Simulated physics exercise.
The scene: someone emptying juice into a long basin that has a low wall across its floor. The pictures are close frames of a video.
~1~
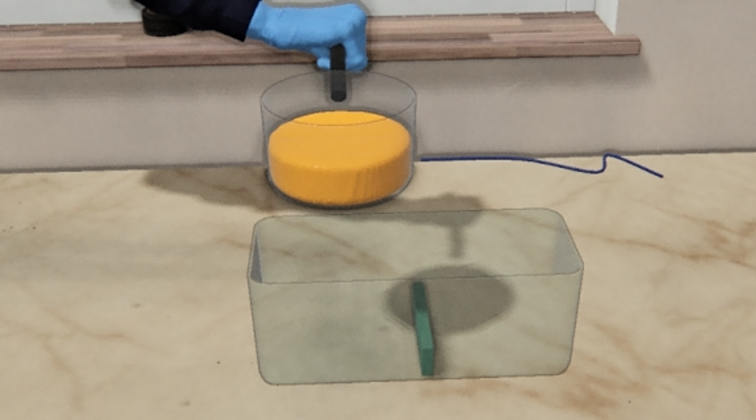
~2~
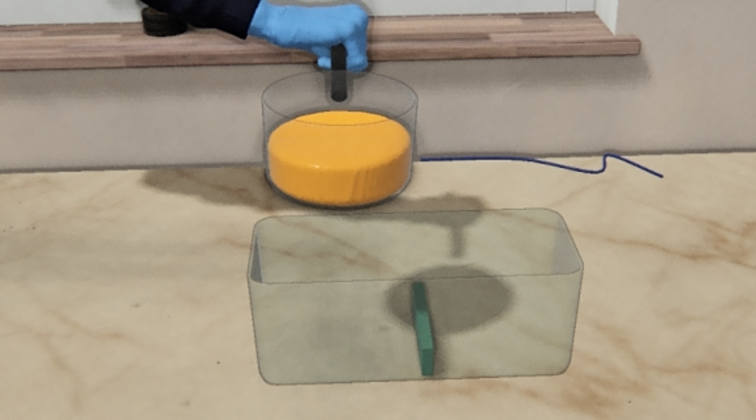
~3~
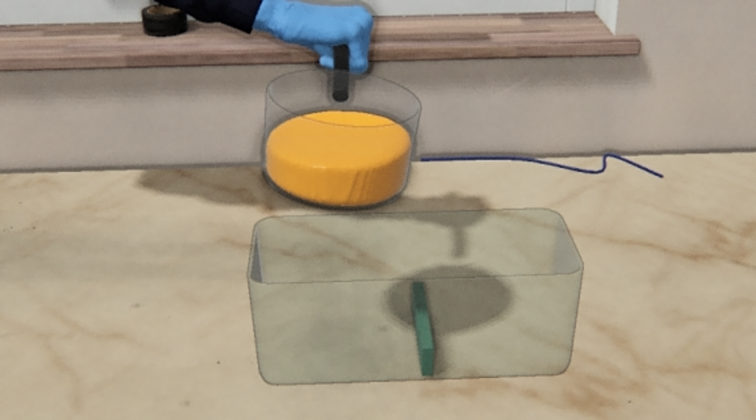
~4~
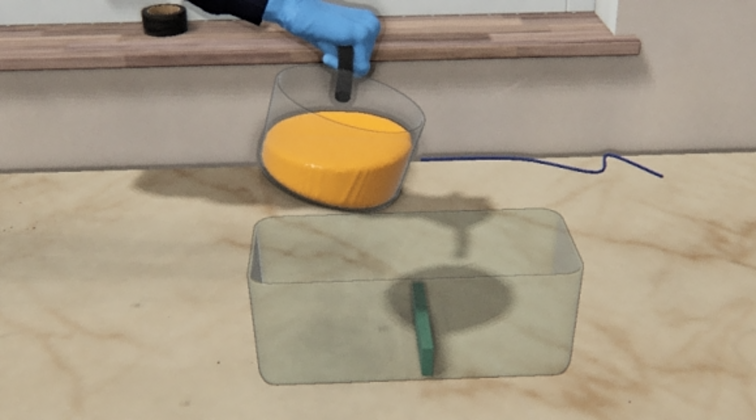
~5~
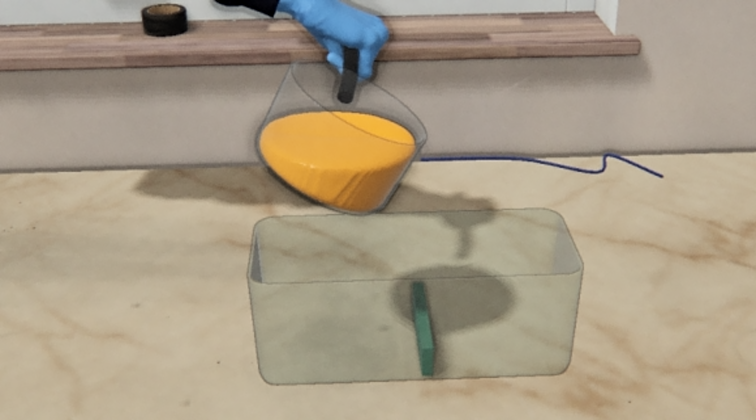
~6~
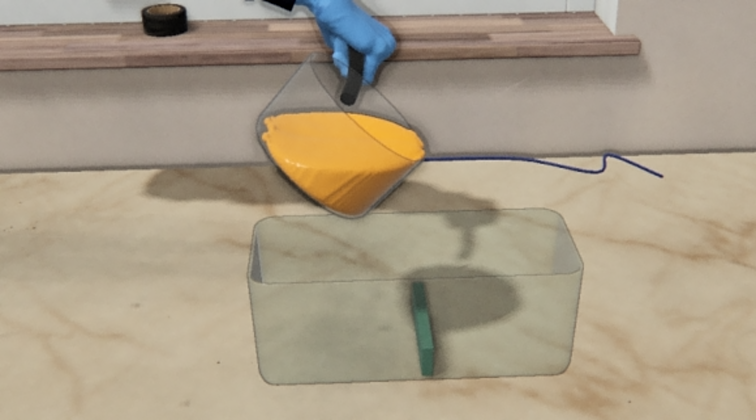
On a marble-patterned surface, a blue-gloved hand tilting a clear container of orange juice rightward above a long transparent basin.
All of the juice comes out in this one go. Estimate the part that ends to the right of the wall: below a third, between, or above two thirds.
In the end more than two thirds is right of the wall.
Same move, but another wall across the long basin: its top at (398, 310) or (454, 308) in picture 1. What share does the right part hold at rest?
About 95 and 40 per cent.
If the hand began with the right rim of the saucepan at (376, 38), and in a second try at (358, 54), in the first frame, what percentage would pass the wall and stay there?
About 55 and 35 per cent.
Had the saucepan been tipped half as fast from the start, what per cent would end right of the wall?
Some 90 per cent.
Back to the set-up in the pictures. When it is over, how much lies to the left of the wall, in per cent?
Some 20 per cent.
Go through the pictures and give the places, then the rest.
In the first frame, it leans 0°; its right rim is at (415, 96); the juice meets the walls at (268, 137) and (410, 133); the long basin's rim runs from (252, 251) to (571, 241); the wall's top is at (423, 315).
In the second frame, it leans 2°; its right rim is at (416, 99); the juice meets the walls at (268, 137) and (410, 133).
In the third frame, it leans 8°; its right rim is at (419, 106); the juice meets the walls at (268, 137) and (411, 134).
In the fourth frame, it leans 17°; its right rim is at (423, 119); the juice meets the walls at (265, 136) and (411, 137).
In the fifth frame, it leans 29°; its right rim is at (425, 135); the juice meets the walls at (261, 132) and (416, 138).
In the sixth frame, it leans 42°; its right rim is at (422, 153); the juice meets the walls at (261, 125) and (423, 142).
A moment on, the saucepan is tipped on its side and 35 per cent is still to pour, 0 is left of the wall and 36 right of it.
Next, the saucepan is tipped right over and 8 per cent is still to pour, 16 is left of the wall and 69 right of it.
Then the saucepan is tipped right over and 0 per cent is still to pour, 17 is left of the wall and 81 right of it.
Later the saucepan is tipped right over and 0 per cent is still to pour, 17 is left of the wall and 83 right of it.
At rest 18 per cent lies left of the wall, 81 right of it and 1 outside.
